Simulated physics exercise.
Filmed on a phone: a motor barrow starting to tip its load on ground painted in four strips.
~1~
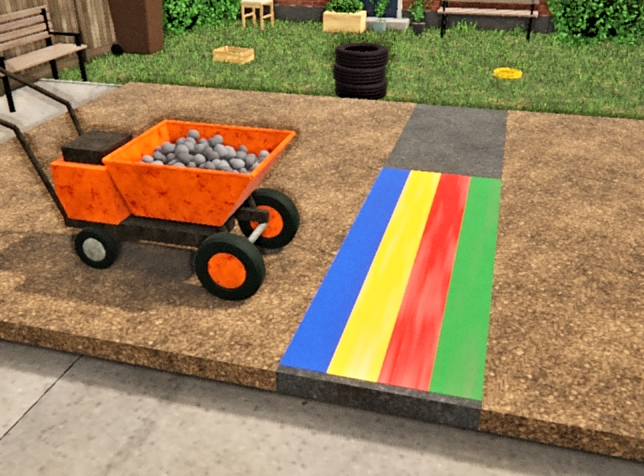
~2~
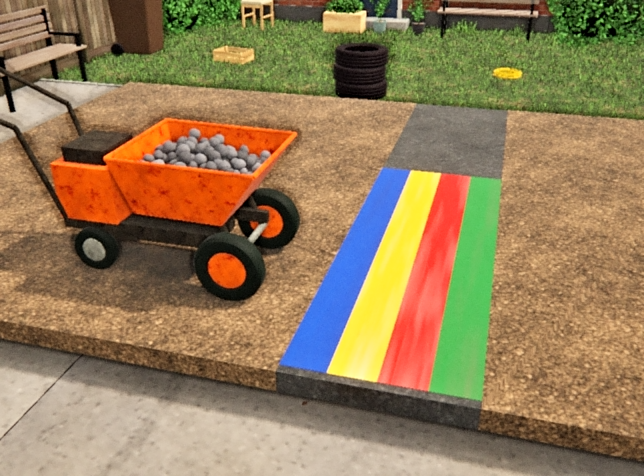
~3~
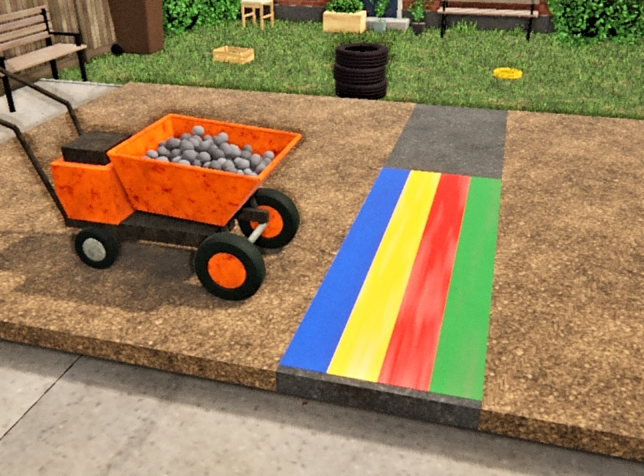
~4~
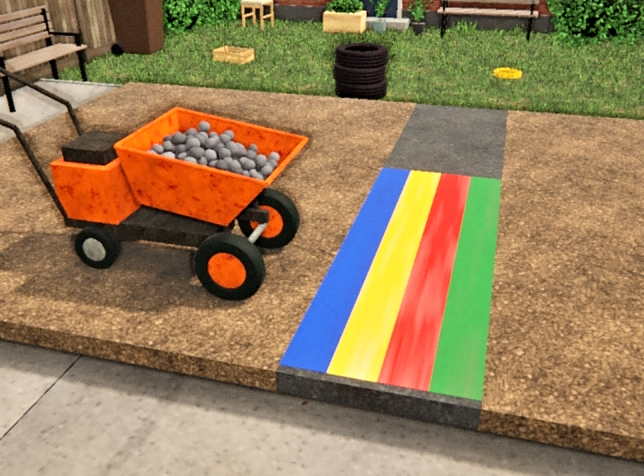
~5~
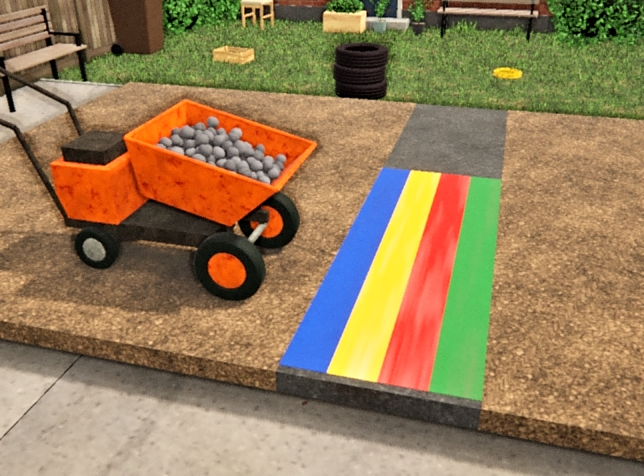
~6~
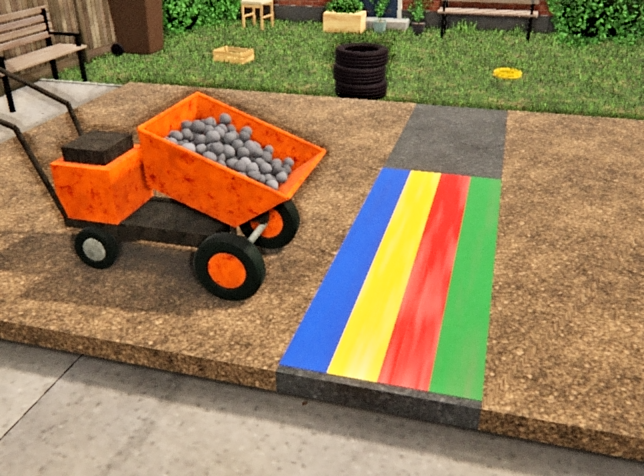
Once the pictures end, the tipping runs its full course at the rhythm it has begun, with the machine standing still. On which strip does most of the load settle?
The heap favours the yellow strip.
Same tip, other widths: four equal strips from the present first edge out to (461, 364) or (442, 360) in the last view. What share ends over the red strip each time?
First some 30, then 30 per cent.
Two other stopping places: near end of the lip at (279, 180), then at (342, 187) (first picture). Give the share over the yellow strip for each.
About 30 and 0 per cent.
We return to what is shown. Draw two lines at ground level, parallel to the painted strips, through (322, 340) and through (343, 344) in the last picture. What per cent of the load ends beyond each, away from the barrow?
In turn 80 and 70 in a hundred.
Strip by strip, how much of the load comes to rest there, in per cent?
About: Blue strip 10, yellow strip 35, red strip 25, green strip 5 per cent.
Soon, skip tipped steeply; all in the skip.
A while on, skip tipped right over; about two thirds in the skip; a stray few over the blue strip; about a quarter over the yellow strip; a stray few over the red strip.
Towards the end, skip tipped right over; about a quarter in the skip; a small part over the blue strip; about a third over the yellow strip; about a quarter over the red strip; a small part over the green strip; a small part off the paint.
Finally, skip tipped right over; about a quarter in the skip; a small part over the blue strip; about a third over the yellow strip; about a quarter over the red strip; a small part over the green strip; a small part off the paint.
